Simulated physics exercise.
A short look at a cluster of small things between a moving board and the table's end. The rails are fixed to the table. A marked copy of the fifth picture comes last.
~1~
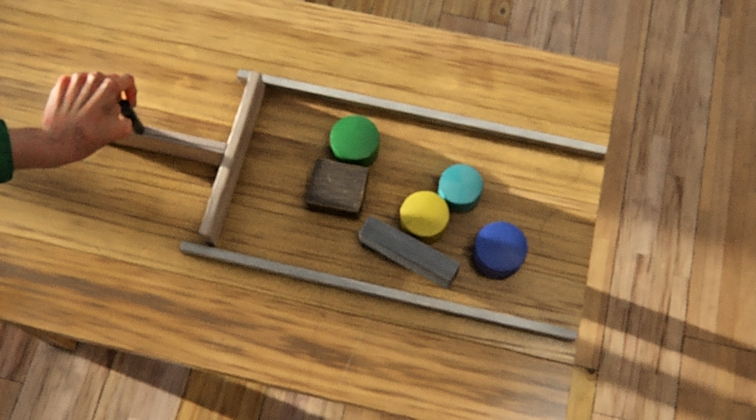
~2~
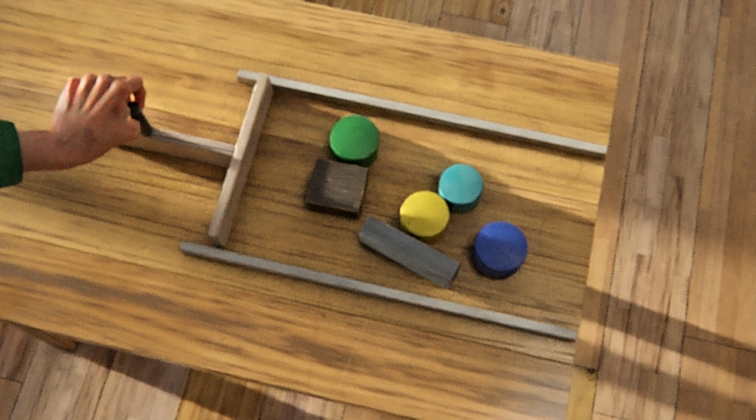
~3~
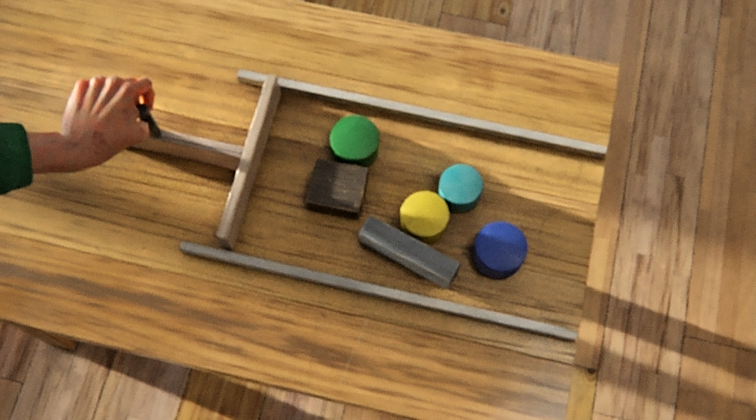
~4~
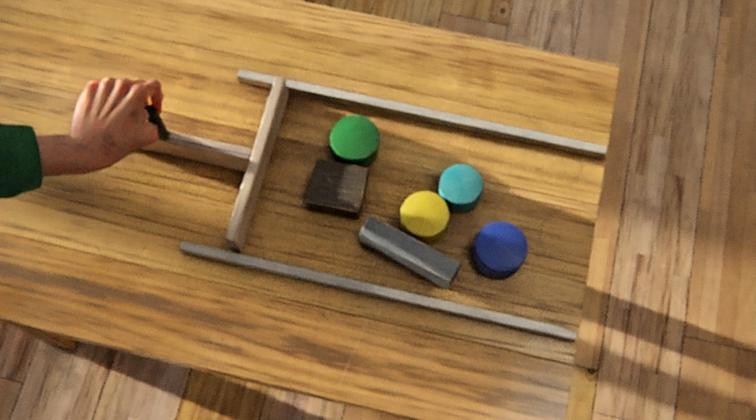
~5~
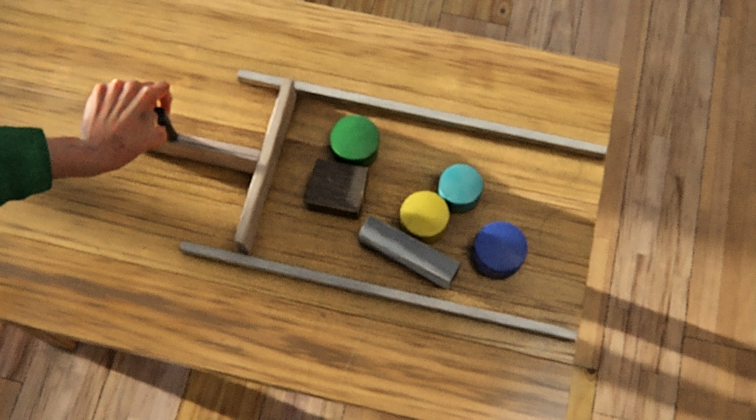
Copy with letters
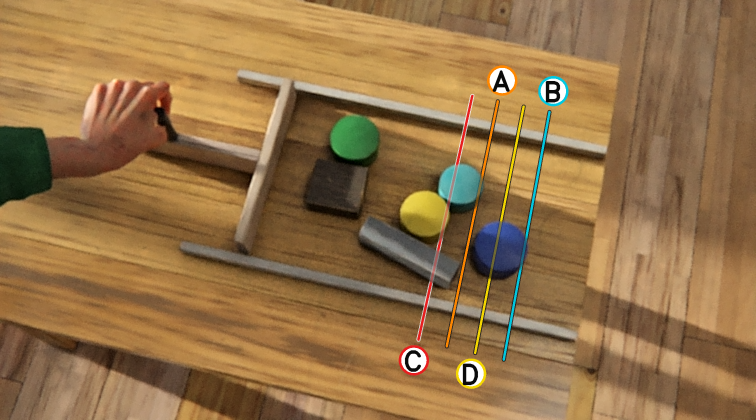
On a wooden tabletop, a hand slowly pushing a board rightward between two rails, toward motionless coloured tins, a dark block and a grey stick.
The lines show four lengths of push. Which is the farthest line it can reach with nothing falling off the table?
As far as mark A.
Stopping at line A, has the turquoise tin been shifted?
Yes.
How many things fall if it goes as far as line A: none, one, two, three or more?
In all, none.
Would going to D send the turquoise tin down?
No.
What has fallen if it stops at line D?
The blue tin goes over.
On the copy, A at (474, 217); B at (528, 229); C at (447, 211); D at (501, 223).
On A. First, board (339, 173); green tin (380, 148); black block (370, 197).
Then, board (414, 190); blue tin (531, 264); yellow tin (492, 232).
Finally, board (472, 203); blue tin (573, 281); yellow tin (551, 236); nothing has fallen.
By contrast, B drops the blue tin, yellow tin and turquoise tin; C is safe but short; D drops the blue tin.
